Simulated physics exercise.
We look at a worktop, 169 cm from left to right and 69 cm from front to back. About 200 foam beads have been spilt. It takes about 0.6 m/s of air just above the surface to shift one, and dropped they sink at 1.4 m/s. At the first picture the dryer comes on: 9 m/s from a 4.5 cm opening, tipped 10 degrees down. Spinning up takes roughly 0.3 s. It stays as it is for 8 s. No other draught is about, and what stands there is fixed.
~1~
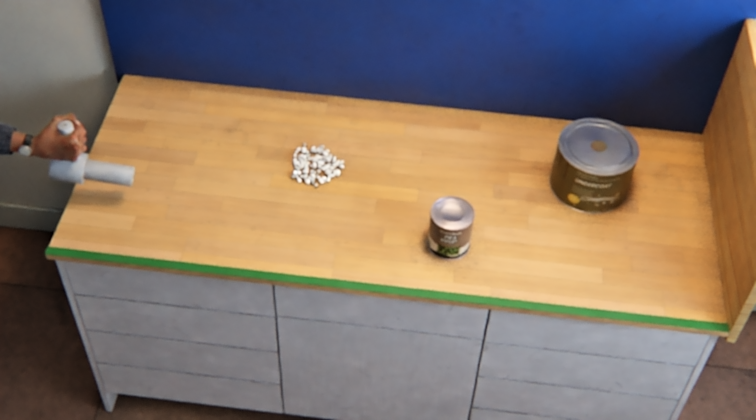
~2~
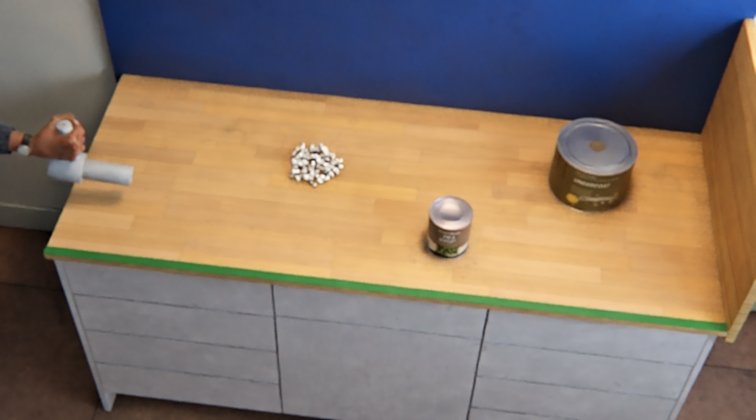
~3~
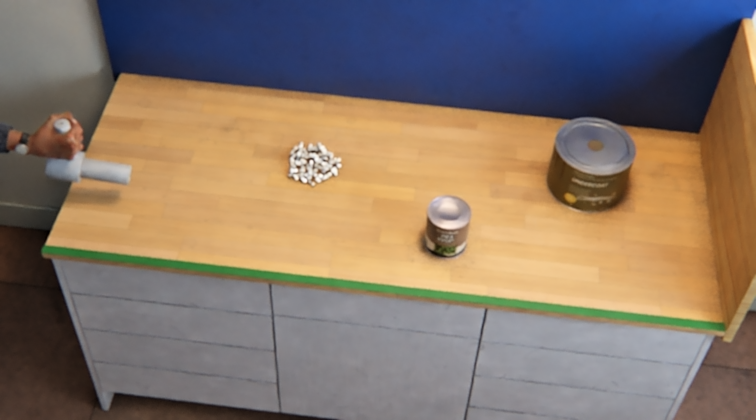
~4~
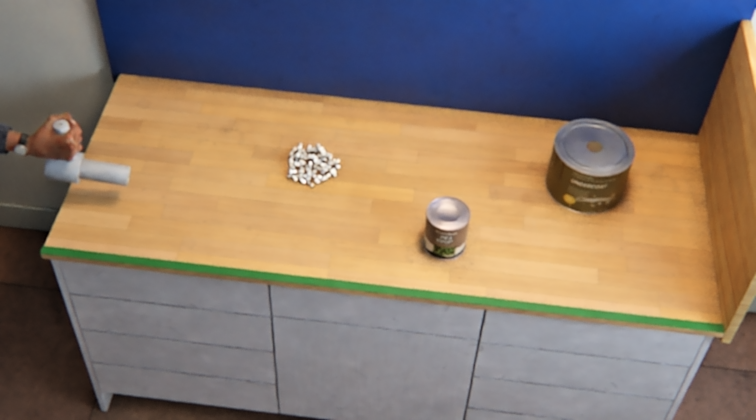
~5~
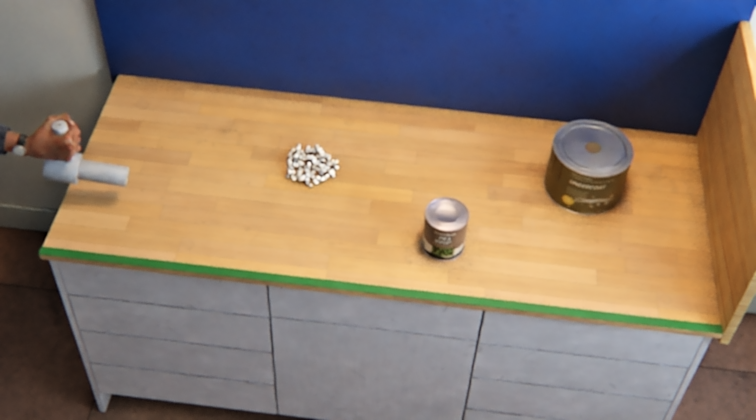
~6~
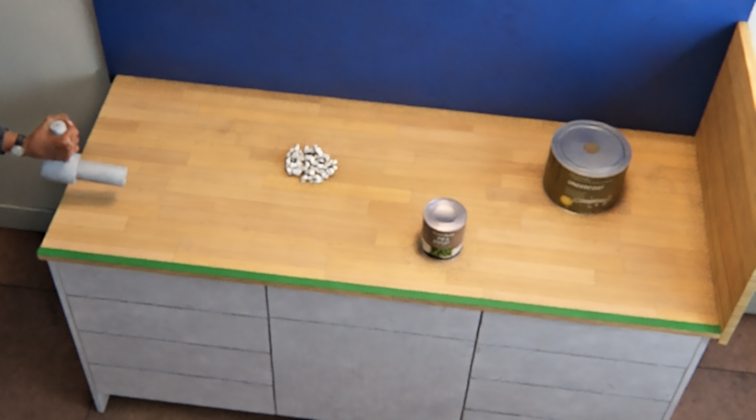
To begin with, a hand at the left holds a pale grey dryer over a wooden worktop, pointed towards a small heap of white foam beads, with two tins further right. The heap lies undisturbed while the view drifts very slightly. Then a few beads shift slightly, and the tins stay put.
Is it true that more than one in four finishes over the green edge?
Answer: No.
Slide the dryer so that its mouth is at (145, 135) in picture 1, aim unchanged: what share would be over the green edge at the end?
Then about 60 %.
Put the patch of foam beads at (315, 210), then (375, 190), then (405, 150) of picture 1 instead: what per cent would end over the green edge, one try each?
In turn about 50 %, 5 %, 0 %.
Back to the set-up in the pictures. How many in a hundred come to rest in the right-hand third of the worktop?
Some 80 per cent.
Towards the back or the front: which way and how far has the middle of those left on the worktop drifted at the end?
Towards the back, some 30 cm.
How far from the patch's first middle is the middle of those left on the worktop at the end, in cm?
About 105 cm.
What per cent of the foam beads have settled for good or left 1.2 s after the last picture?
Some 0 per cent.
Then, 1.2 s after the last picture the count stands so, 0 % are over the green edge; the middle of those still in play is near (492, 118).
Then, 2.2 s after the last picture the count stands so, 0 % are over the green edge; the middle of those still in play is near (576, 123).
Then, 4.1 s after the last picture the count stands so, 0 % are over the green edge; the middle of those still in play is near (665, 132).
Then, 7.7 s after the last picture, at the end, 0 % are over the green edge; the middle of those still in play is near (671, 134).
